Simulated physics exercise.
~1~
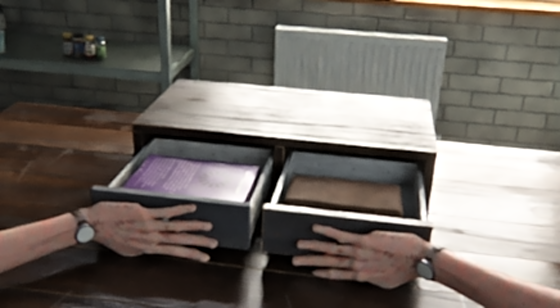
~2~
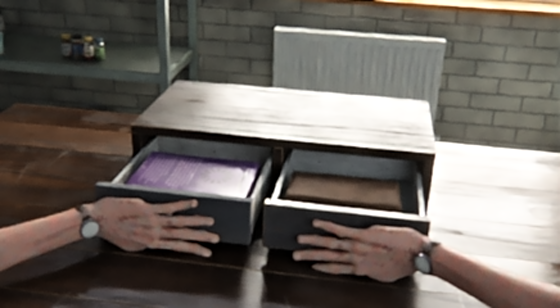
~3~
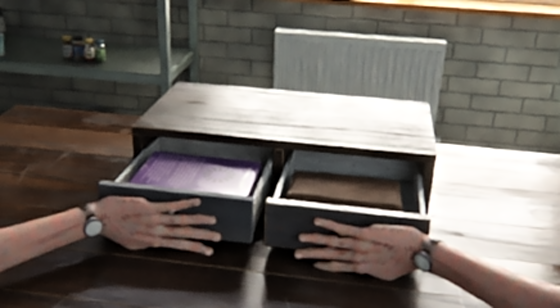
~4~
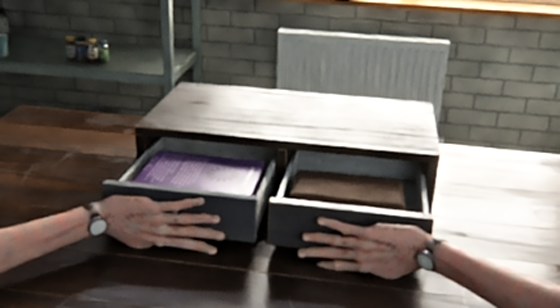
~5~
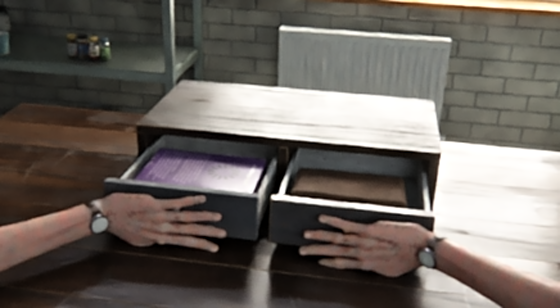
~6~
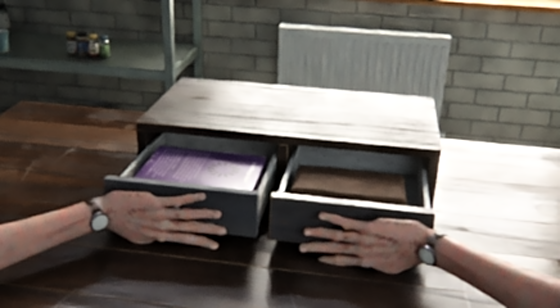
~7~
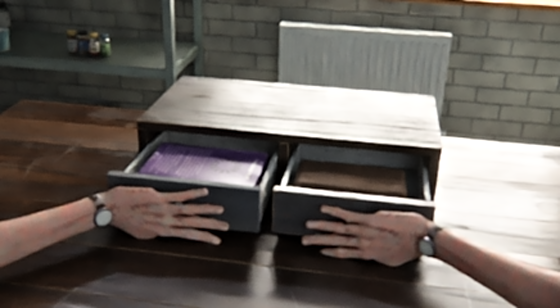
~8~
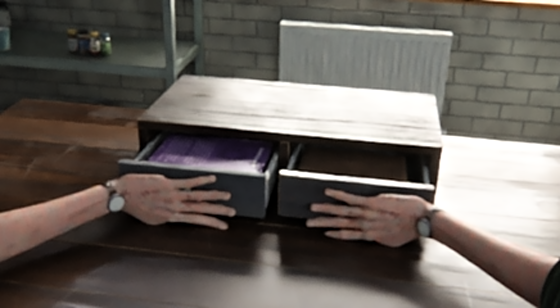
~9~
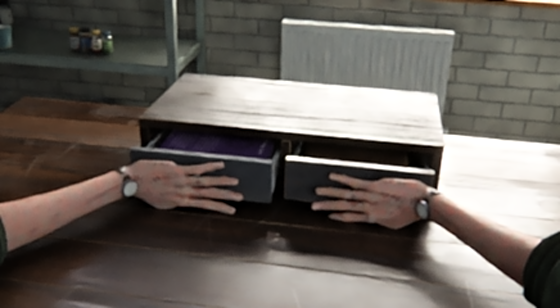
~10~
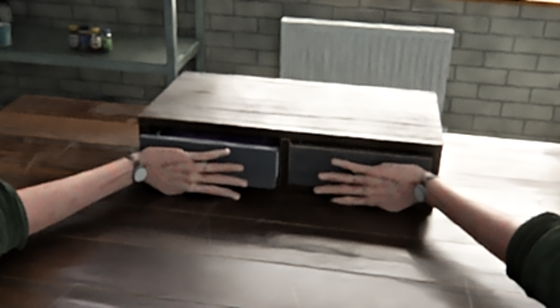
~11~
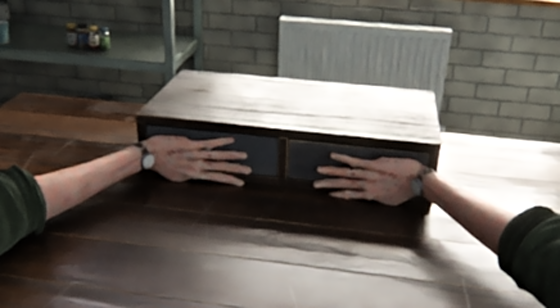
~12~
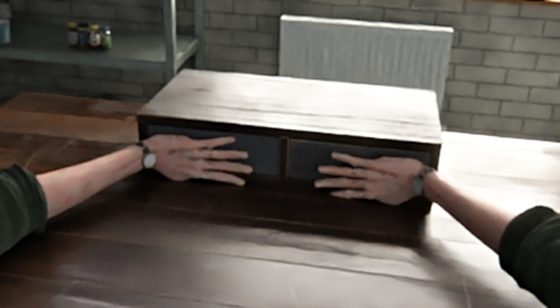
Two grey drawers stand pulled out from a small wooden chest on a dark plank table, seen from behind a pair of outstretched arms in a gently swaying view. A purple packet lies in the left drawer and a flat brown item in the right, with a pale radiator, a brick wall and a metal shelf beyond. The hands, each with a wristwatch, rest against the drawer fronts and barely move at first. Then they push both drawers inwards together, gradually hiding the contents. Both drawers close fully, and the hands stay pressed to their fronts.
